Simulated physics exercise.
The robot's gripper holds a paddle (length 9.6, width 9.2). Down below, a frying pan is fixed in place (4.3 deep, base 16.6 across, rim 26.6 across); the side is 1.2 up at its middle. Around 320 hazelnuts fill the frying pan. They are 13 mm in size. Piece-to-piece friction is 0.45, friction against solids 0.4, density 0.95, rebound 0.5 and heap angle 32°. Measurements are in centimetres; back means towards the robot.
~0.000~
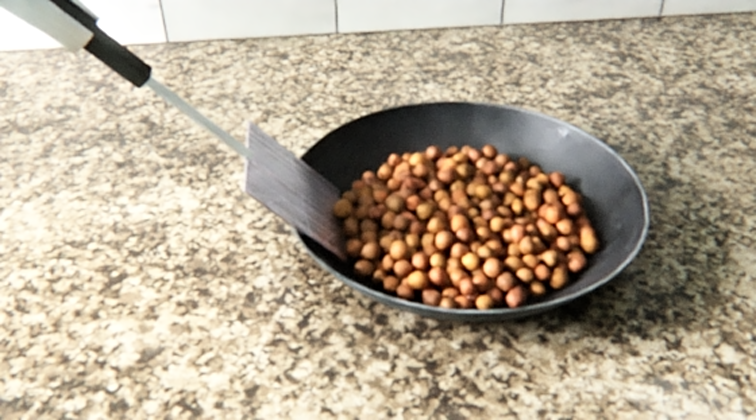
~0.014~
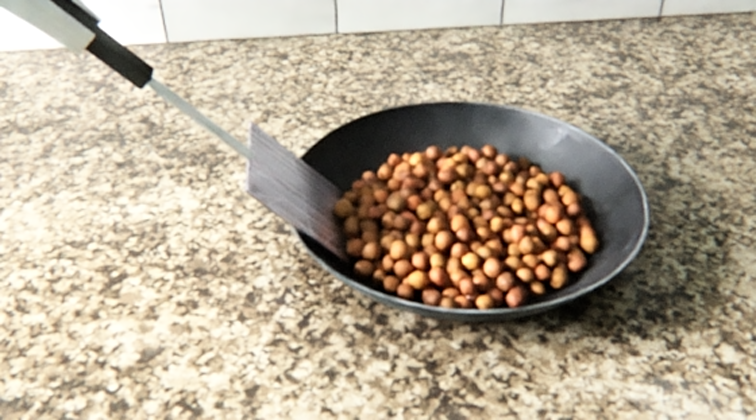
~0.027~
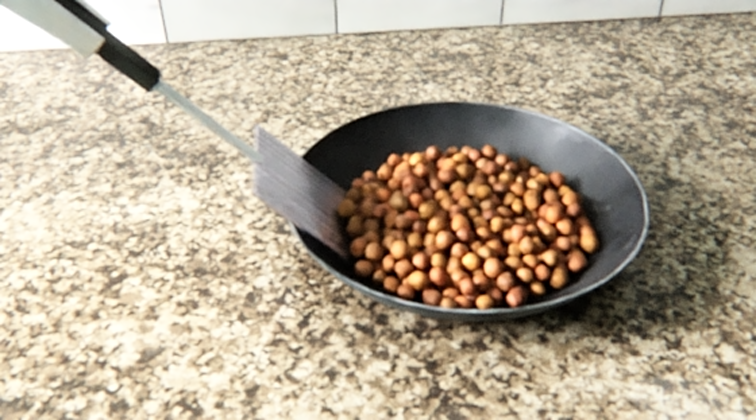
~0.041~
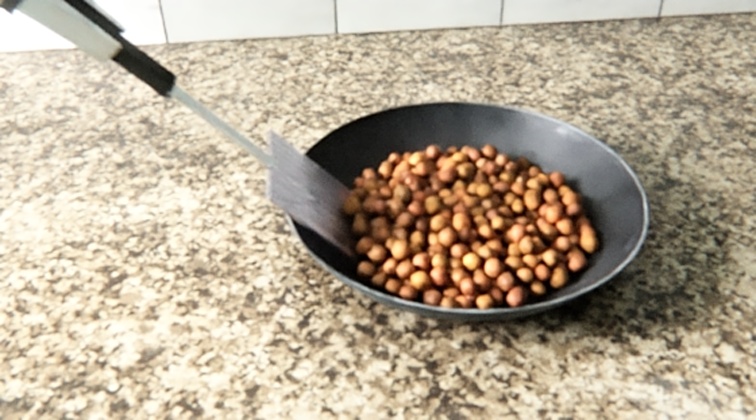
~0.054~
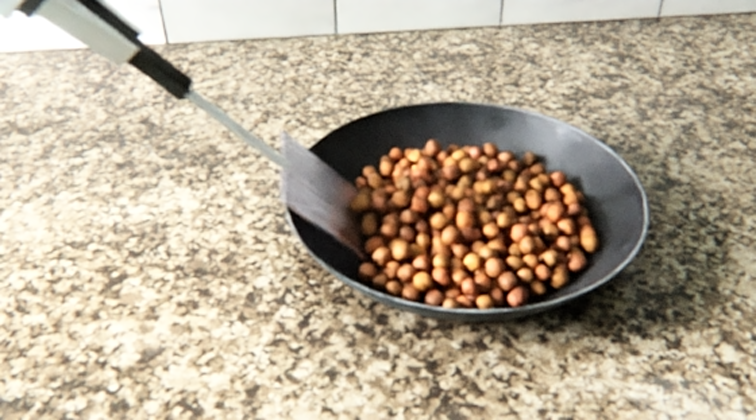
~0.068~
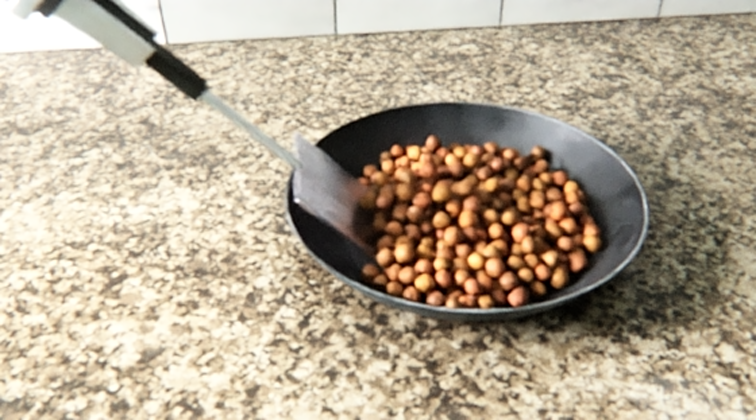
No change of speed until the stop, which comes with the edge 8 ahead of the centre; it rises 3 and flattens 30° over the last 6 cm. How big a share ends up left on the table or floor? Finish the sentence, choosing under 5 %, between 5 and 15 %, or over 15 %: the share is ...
The share is between 5 and 15 %.
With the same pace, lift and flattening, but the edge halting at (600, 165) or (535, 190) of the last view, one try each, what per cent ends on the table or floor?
About 30 and 0 per cent.
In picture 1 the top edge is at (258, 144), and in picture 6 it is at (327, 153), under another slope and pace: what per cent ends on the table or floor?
About 20 per cent.
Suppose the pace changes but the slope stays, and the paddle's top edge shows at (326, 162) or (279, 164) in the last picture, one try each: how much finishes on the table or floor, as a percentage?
Estimates: About 25 %, about 0 %.
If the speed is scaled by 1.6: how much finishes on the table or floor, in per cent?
I'd put it around 25 per cent.
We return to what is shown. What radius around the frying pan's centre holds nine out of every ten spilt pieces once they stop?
Radial distance: Approx. 30 cm.
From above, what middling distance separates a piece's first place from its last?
4 cm.
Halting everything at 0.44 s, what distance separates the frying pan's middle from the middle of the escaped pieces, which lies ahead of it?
That distance is around 16 cm.
After 0.14 s, sloping 47°, highest piece 5 above the table; 325 in the frying pan.
After 0.21 s, sloping 37°, highest piece 6 above the table; 325 in the frying pan.
After 0.44 s, sloping 17°, highest piece 6 above the table; 302 in the frying pan, 22 on the table or floor, 1 on the blade or in flight.
After 1.49 s, sloping 17°, highest piece 5 above the table; 301 in the frying pan, 24 on the table or floor.
At rest, 301 in the frying pan, 24 on the table or floor. That is 7 % on the table or floor.
